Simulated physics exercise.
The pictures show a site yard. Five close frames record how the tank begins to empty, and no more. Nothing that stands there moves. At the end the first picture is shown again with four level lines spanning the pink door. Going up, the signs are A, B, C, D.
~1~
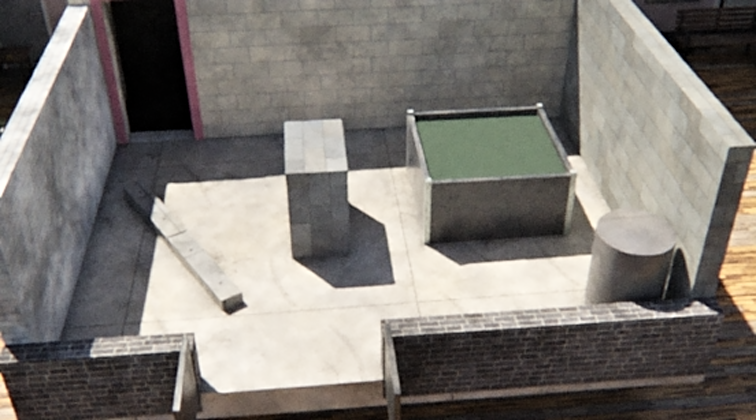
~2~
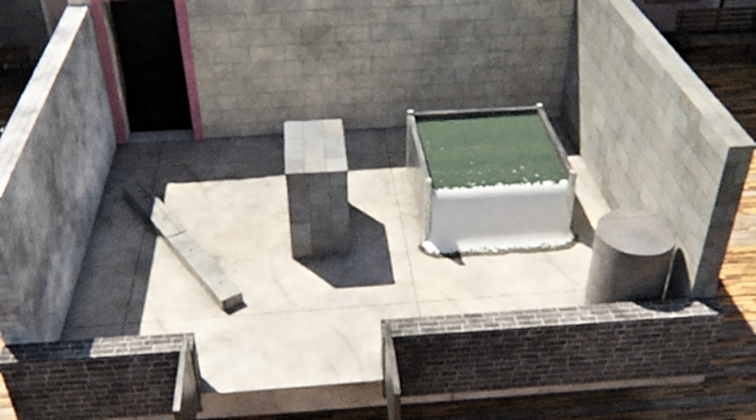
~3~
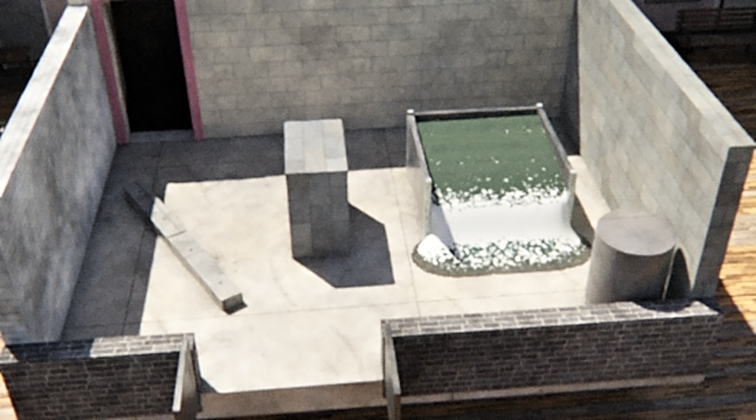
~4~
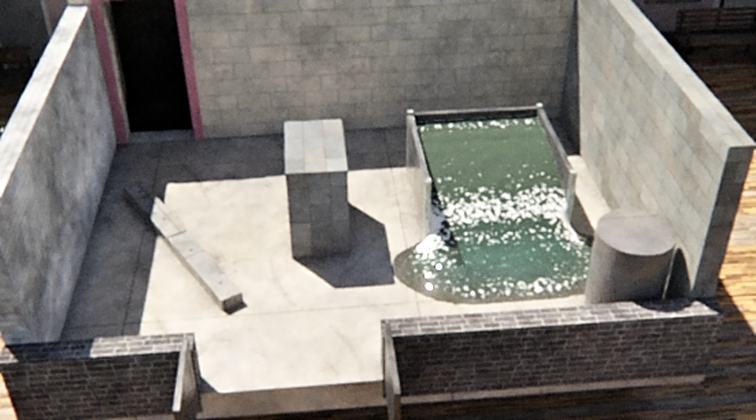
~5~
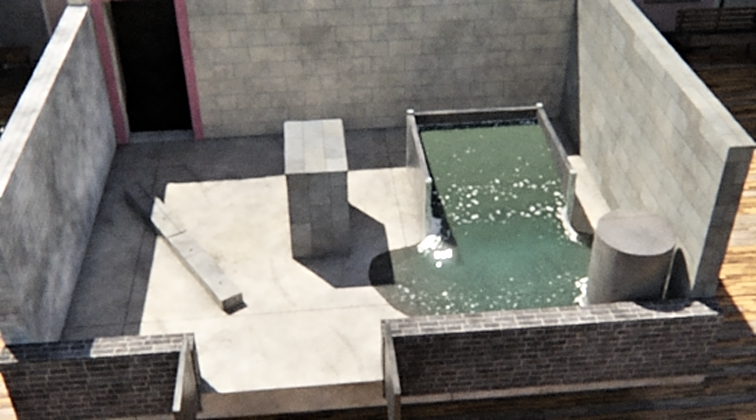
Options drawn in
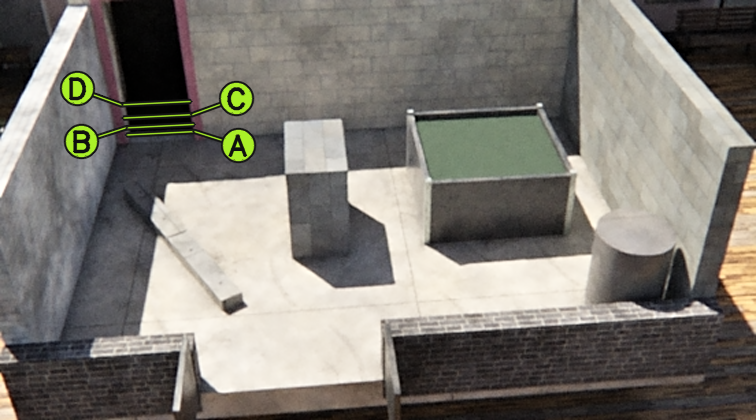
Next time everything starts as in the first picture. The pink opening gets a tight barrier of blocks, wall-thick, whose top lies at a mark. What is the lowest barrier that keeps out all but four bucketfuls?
The limit is A.
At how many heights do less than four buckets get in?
All of them.
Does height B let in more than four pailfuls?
No, that is safe.
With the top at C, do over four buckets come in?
No.
On the marked copy, A at (160, 133); B at (159, 126); C at (158, 116); D at (155, 103); from the bottom up A, B, C, D.
If A is chosen, a splash gets over, under a bucket.
If B is chosen, nothing gets over.
If C is chosen, nothing gets over.
If D is chosen, nothing gets over.
